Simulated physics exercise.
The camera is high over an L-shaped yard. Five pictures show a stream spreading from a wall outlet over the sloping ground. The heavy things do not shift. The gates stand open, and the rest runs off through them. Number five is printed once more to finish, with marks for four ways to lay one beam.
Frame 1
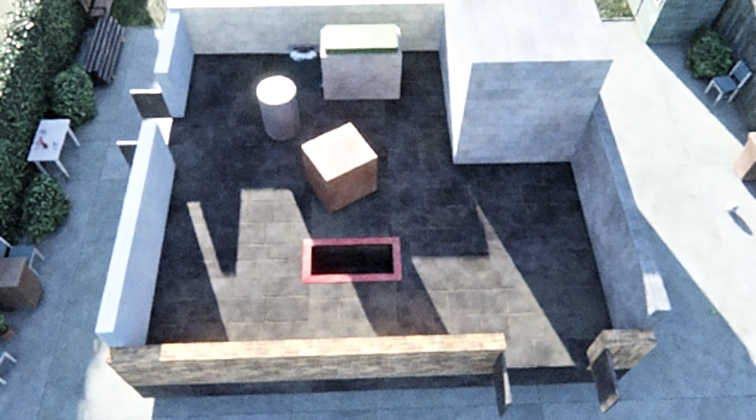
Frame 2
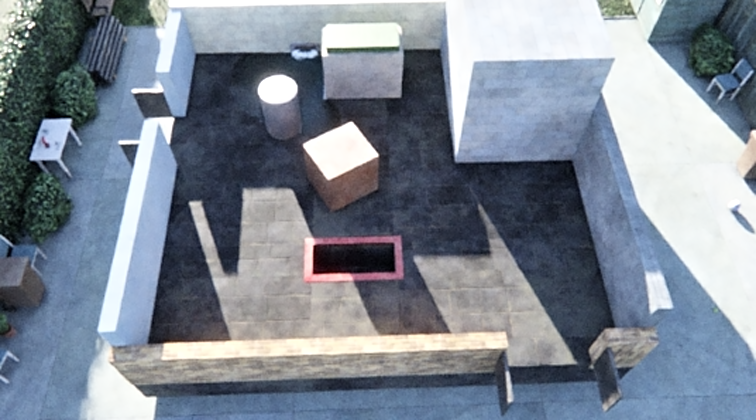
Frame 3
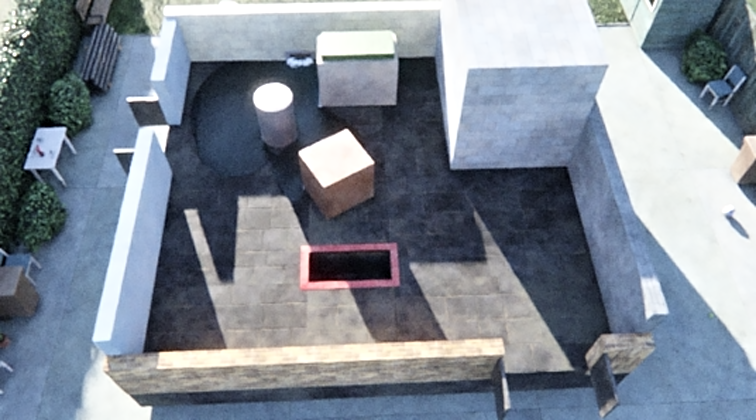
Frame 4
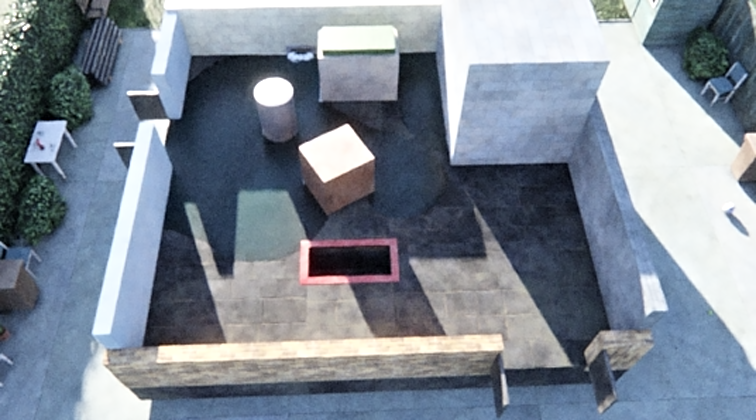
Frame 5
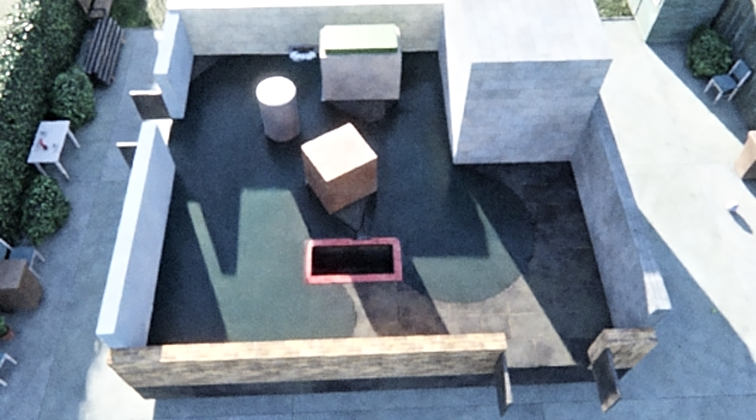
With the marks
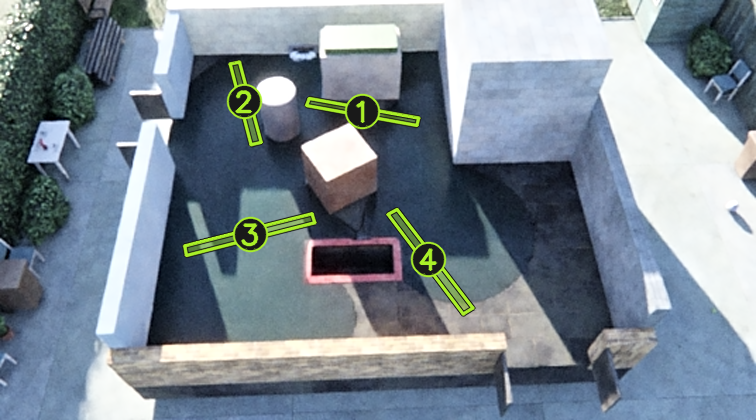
A walled, L-shaped yard with dark paving and open gates is seen from high above. A pale cylinder and a green-topped block stand toward the back, a tan box sits near the middle, a red-rimmed drain pit lies in front, and a big pale block fills the upper right. Dark, greenish water spreads from the back wall around the cylinder and box, then reaches the pit and enters it, while the camera shifts barely.
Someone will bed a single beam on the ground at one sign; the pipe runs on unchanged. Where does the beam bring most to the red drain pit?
Go for 3.
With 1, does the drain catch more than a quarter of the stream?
No, it does not.
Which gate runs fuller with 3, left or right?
The right one.
On the marked copy, 1 from (307, 102) to (417, 121); 2 from (234, 63) to (256, 143); 3 from (185, 250) to (313, 218); 4 from (392, 211) to (468, 311).
If 1 is chosen, about 16 % of the stream runs into the red drain pit, about 84 % out by the gates.
If 2 is chosen, about 17 % of the stream runs into the red drain pit, about 82 % out by the gates.
If 3 is chosen, about 22 % of the stream runs into the red drain pit, about 76 % out by the gates.
If 4 is chosen, about 16 % of the stream runs into the red drain pit, about 83 % out by the gates.
